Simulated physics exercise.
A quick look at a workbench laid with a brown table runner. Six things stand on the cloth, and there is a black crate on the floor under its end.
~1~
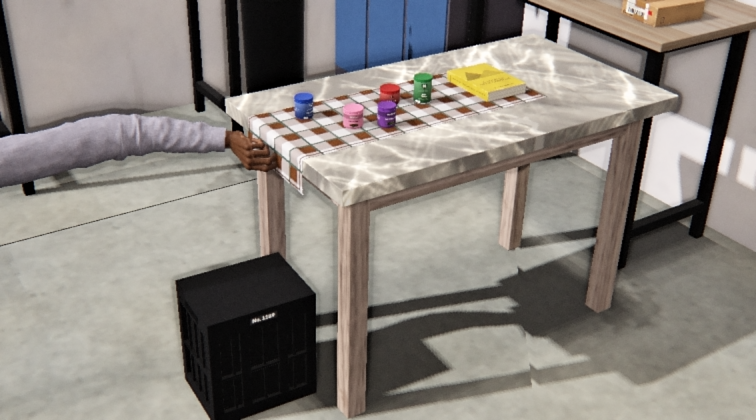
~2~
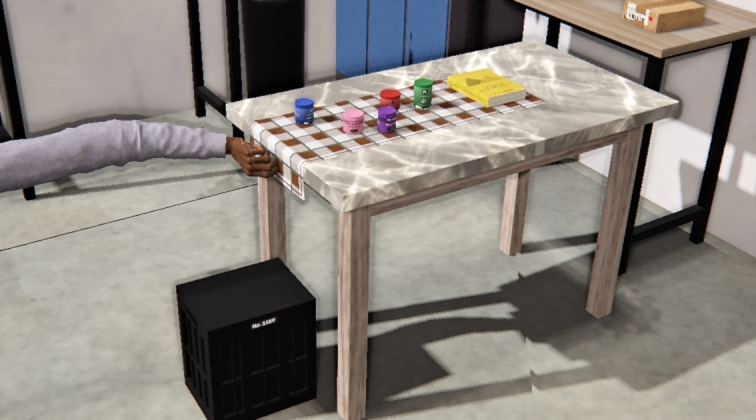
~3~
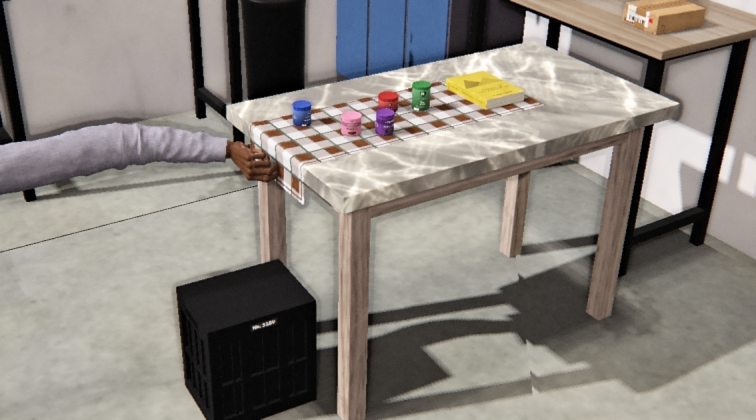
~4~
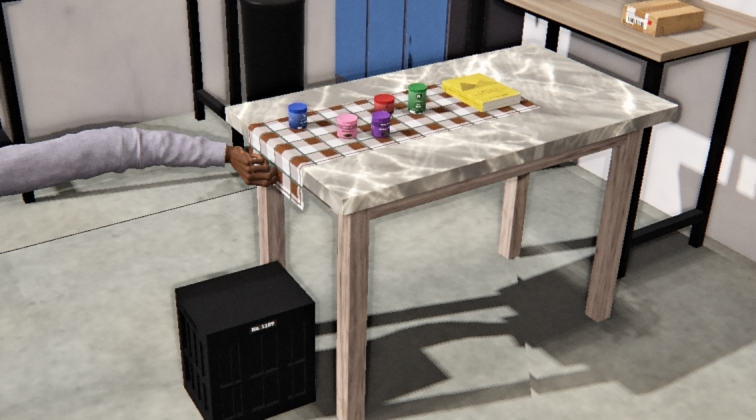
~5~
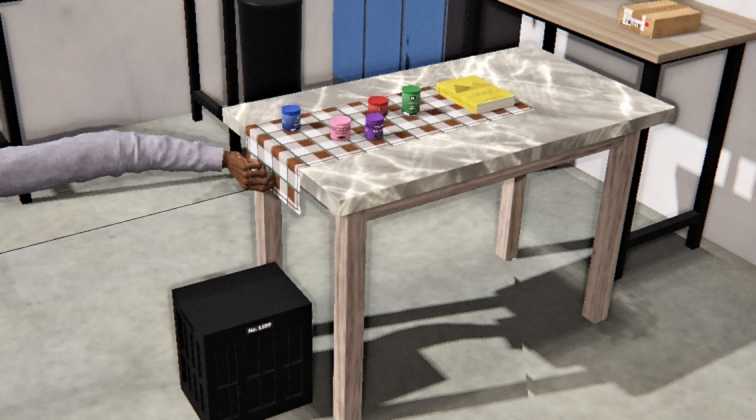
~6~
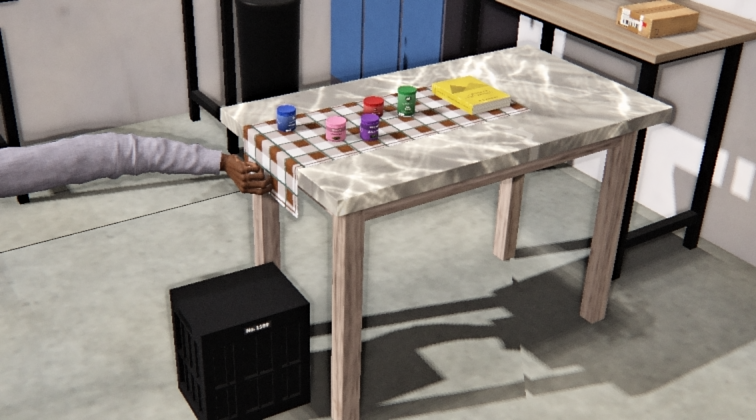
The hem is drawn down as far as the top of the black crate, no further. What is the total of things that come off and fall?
What comes down is a trio.
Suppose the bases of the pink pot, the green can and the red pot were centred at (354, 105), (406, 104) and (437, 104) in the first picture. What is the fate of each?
The pink pot tumbles off, the green can remains up, the red pot survives.
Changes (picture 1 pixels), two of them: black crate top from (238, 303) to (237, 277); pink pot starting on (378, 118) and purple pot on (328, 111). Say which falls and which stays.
The pink pot stays put, the purple pot is lost.
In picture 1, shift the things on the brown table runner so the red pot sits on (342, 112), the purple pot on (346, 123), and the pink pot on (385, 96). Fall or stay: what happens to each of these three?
The red pot ends up off; the purple pot ends up off; the pink pot stays put.
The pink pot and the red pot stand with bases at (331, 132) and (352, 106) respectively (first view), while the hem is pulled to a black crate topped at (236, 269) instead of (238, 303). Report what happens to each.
In the end the pink pot is no longer on top and the red pot is still on top.
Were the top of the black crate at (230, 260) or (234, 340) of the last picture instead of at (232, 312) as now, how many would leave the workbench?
The count: 1 and 4.
Soon after, hem near (270, 231); blue pot gone.
After that, hem near (269, 263); blue pot and pink pot gone.
And then, hem on the crate; blue pot, pink pot and purple pot gone.
In the end, hem on the crate; blue pot, pink pot and purple pot gone. The count of fallen things is three.
